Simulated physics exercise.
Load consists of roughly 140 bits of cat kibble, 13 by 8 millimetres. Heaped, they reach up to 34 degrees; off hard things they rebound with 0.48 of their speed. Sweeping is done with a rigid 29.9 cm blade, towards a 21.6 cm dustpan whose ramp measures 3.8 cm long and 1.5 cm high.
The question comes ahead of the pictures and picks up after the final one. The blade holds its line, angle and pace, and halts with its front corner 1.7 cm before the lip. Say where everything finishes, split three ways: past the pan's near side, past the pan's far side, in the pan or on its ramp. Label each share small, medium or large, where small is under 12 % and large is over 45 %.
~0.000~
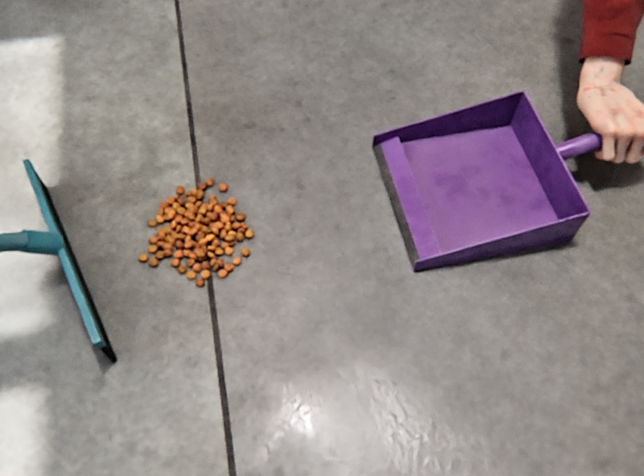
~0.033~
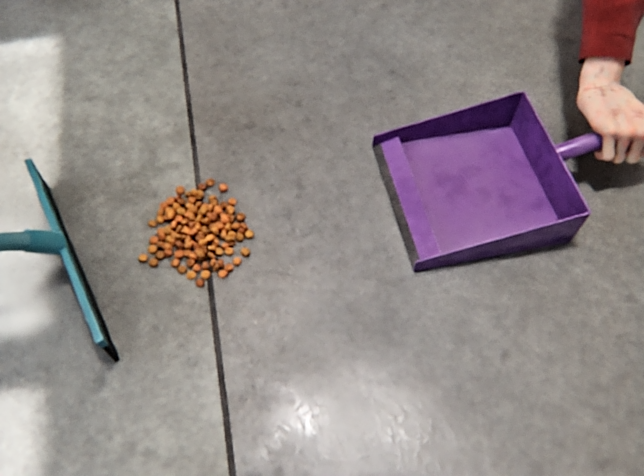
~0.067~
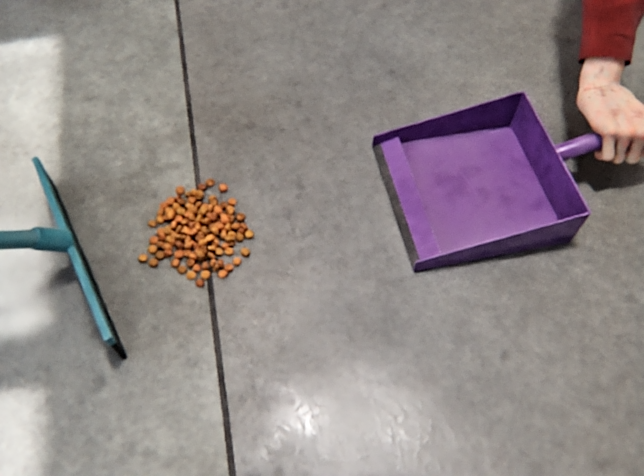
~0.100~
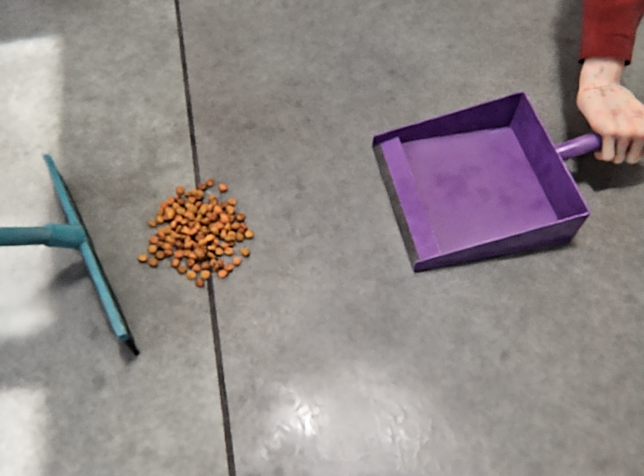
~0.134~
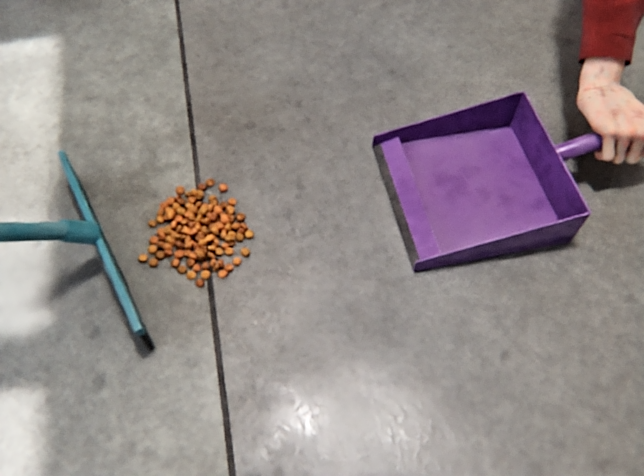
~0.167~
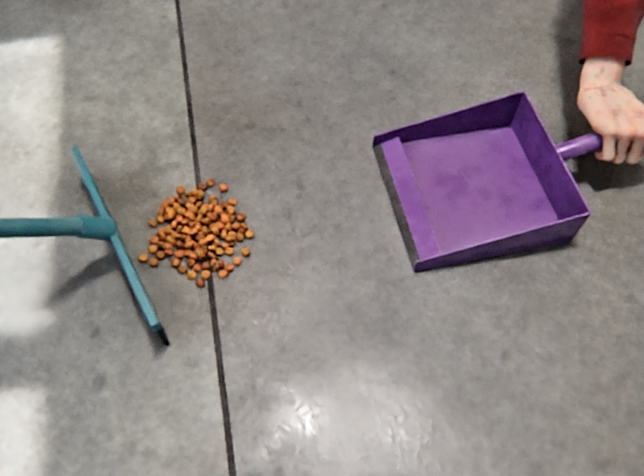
Past the pan's near side: Small. Past the pan's far side: Medium. In the pan or on its ramp: Small.
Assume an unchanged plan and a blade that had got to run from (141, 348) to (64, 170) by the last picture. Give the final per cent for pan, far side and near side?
Per cent by place - pan 0, far side 0, near side 5.
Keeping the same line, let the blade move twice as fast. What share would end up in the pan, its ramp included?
About 25 per cent.
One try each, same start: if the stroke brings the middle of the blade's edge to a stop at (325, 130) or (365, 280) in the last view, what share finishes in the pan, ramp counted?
Some 5 and 0 per cent.
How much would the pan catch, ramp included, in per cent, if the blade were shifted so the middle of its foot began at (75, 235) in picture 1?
The pan and its ramp would take some 10 per cent.
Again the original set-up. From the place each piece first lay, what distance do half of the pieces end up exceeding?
24 cm or thereabouts.
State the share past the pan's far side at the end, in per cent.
Share at rest: Approx. 20 per cent.
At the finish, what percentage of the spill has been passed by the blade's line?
I'd say close to 0 per cent.
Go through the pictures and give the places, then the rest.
In the first frame, blade from (100, 343) to (29, 167), moved 0.0 cm, 0 of the pieces shifted so far; middle of the pieces at (198, 227); pan at (479, 189).
In the second frame, blade from (102, 342) to (32, 166), moved 0.3 cm, 0 of the pieces shifted so far; middle of the pieces at (198, 227).
In the third frame, blade from (110, 340) to (38, 165), moved 1.2 cm, 0 of the pieces shifted so far; middle of the pieces at (198, 227).
In the fourth frame, blade from (124, 336) to (50, 162), moved 2.7 cm, 0 of the pieces shifted so far; middle of the pieces at (198, 227).
In the fifth frame, blade from (140, 331) to (64, 158), moved 4.6 cm, 0 of the pieces shifted so far; middle of the pieces at (198, 227).
In the sixth frame, blade from (156, 326) to (77, 155), moved 6.3 cm, 0 of the pieces shifted so far; middle of the pieces at (198, 227); pan at (479, 189). The blade's pace is about 0.54 m/s, heading 7 degrees away from the viewer's side.
After 0.44 s, middle of the blade 22 cm from the lip; 0 % over the lip, far side 5 %, near side 0 %.
Then, at 0.63 s, middle of the blade 12 cm from the lip; 0 % over the lip, far side 10 %, near side 0 %.
Then, at 0.93 s, middle of the blade 6 cm from the lip; 5 % over the lip, far side 20 %, near side 0 %.
By 1.2 s all is still; near side 0 %, far side 20 %, pan 5 %, in front of the lip or behind the blade 80 %.
